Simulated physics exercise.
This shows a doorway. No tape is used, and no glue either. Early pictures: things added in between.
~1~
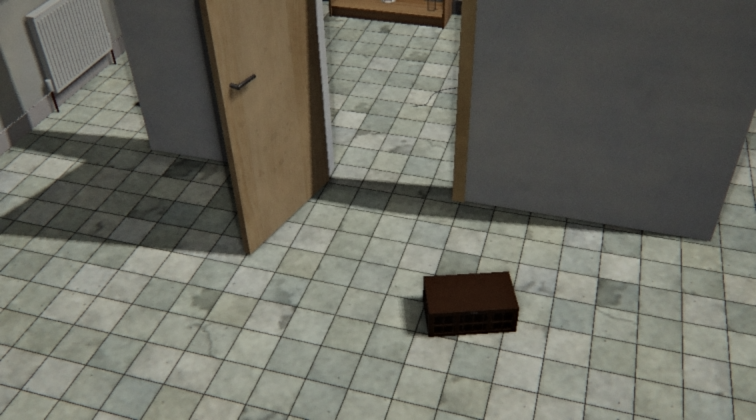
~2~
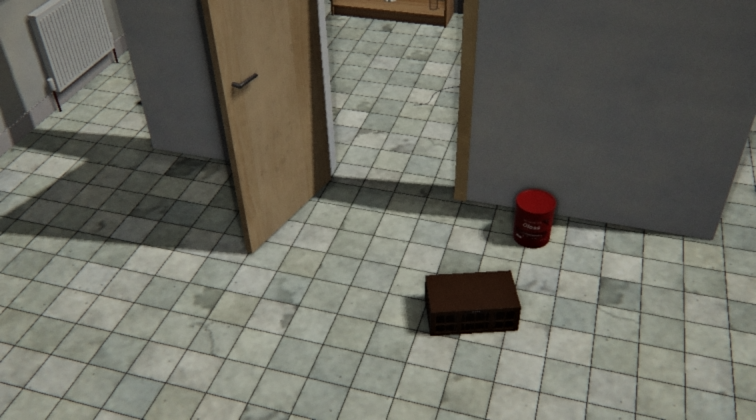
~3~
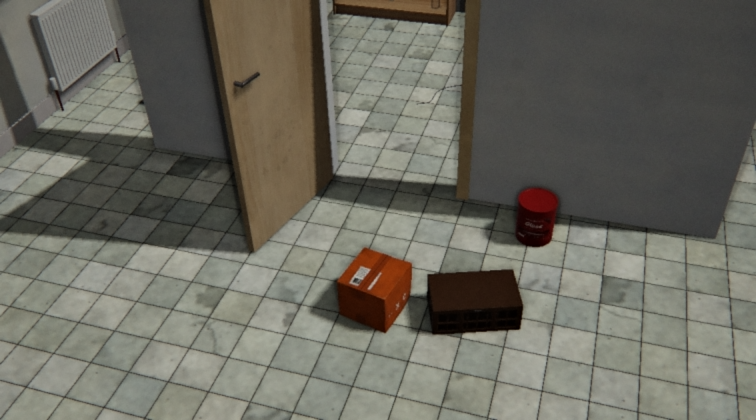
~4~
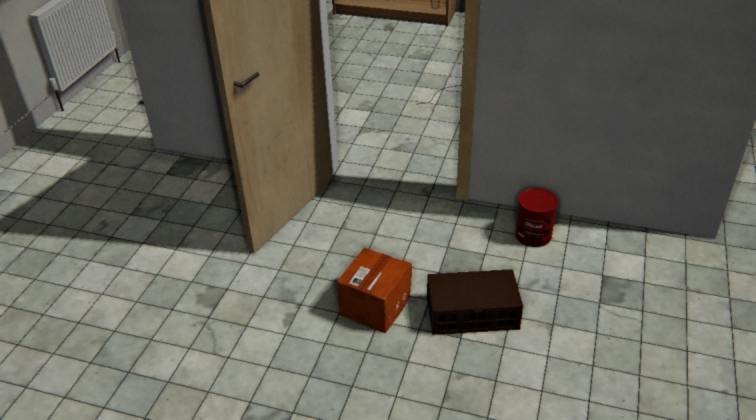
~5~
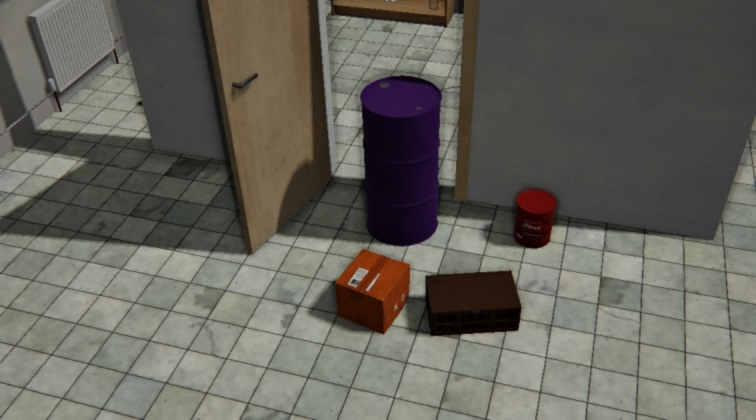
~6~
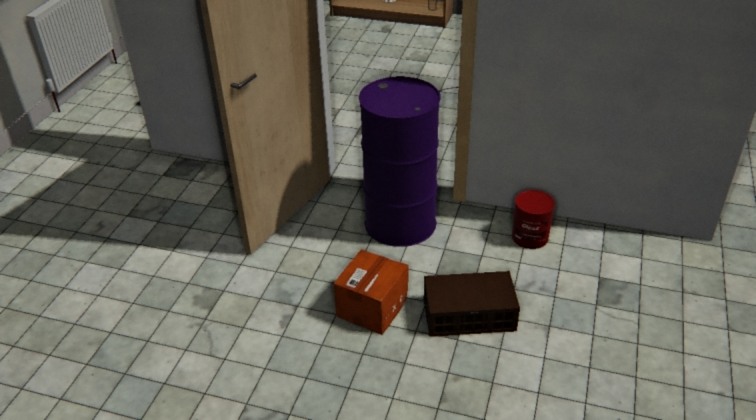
A tiled room with grey walls is seen from above, facing a doorway whose wooden door stands wide open at left, with a white radiator beyond it. A dark brown crate sits on the floor right of centre, and a red pail appears by the right wall, then an orange parcel left of the crate, then a tall purple drum before the opening. The door stays still, and the view shifts only very slightly.
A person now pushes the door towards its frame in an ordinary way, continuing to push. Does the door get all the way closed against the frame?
No.
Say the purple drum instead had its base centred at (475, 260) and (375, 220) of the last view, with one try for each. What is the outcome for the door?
Well, on try one it completes its arc, and on try two it is halted early.
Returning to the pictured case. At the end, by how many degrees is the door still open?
Angle: About 50°.
Then, 0.70 s after the last picture, door at 91°.
Then, 1.10 s after the last picture, door at 75°.
Then, 1.60 s after the last picture, door at 53°.
At rest, door at 48°; all 4 in place. Seen from the same camera at the end, purple drum near (401, 163).
